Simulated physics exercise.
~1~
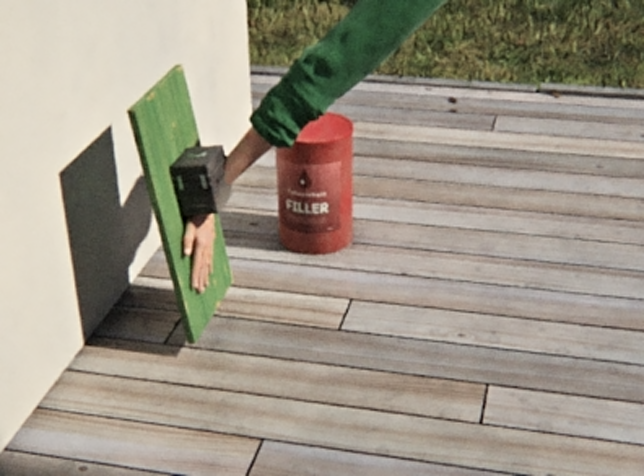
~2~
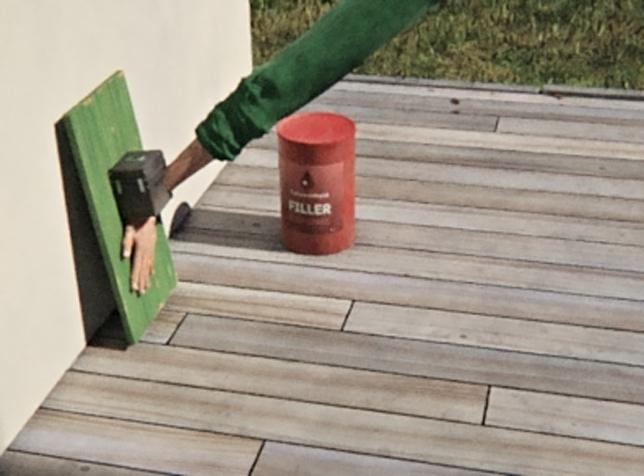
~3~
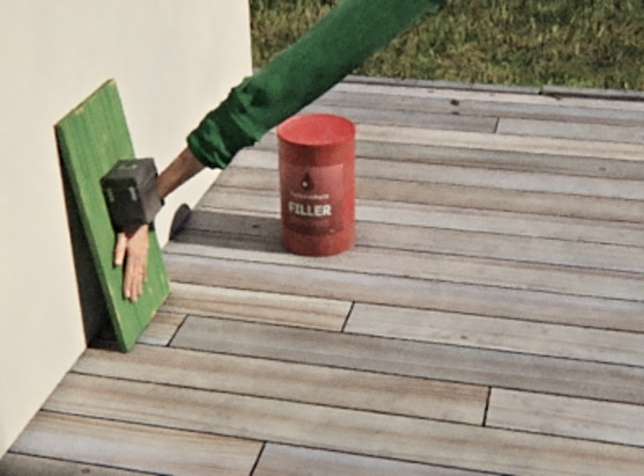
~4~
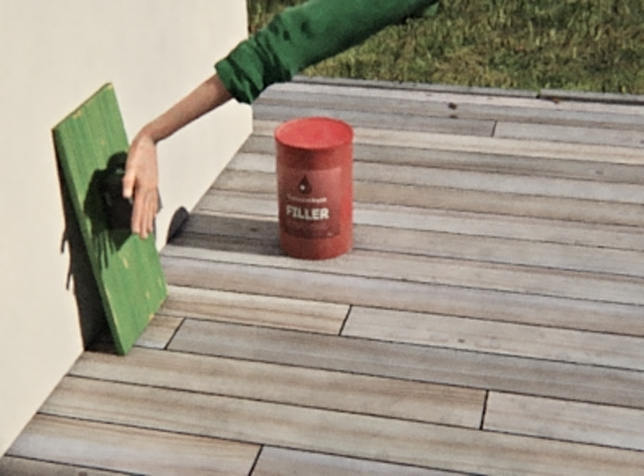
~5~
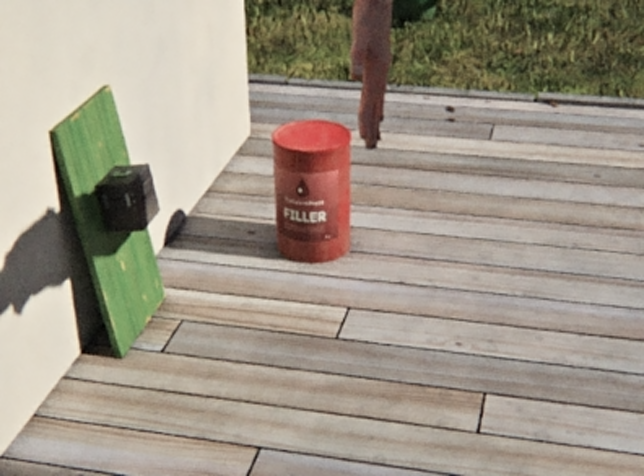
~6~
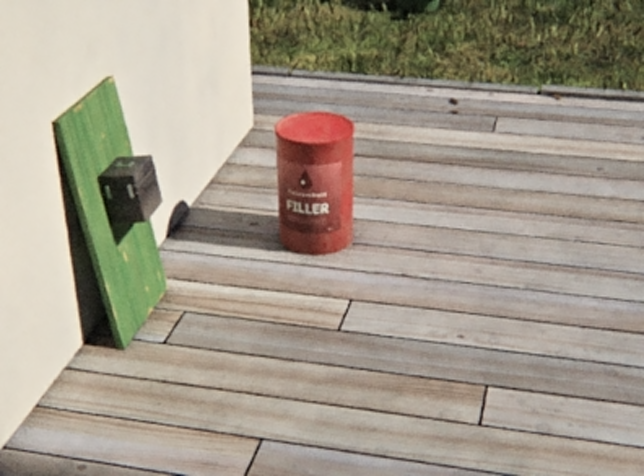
On a deck of weathered wooden planks beside a bare pale wall, with grass beyond, a green-sleeved arm reaches in from the upper right and holds a green board with a dark block on its face. A red pail labelled as filler stands nearby. The hand moves the board a short way left, until it leans against the wall, then shifts it slightly. The fingers come away and the arm draws back to the upper right, leaving the view. The board stays leaning where it was left, the block still on its face and the pail still in place.
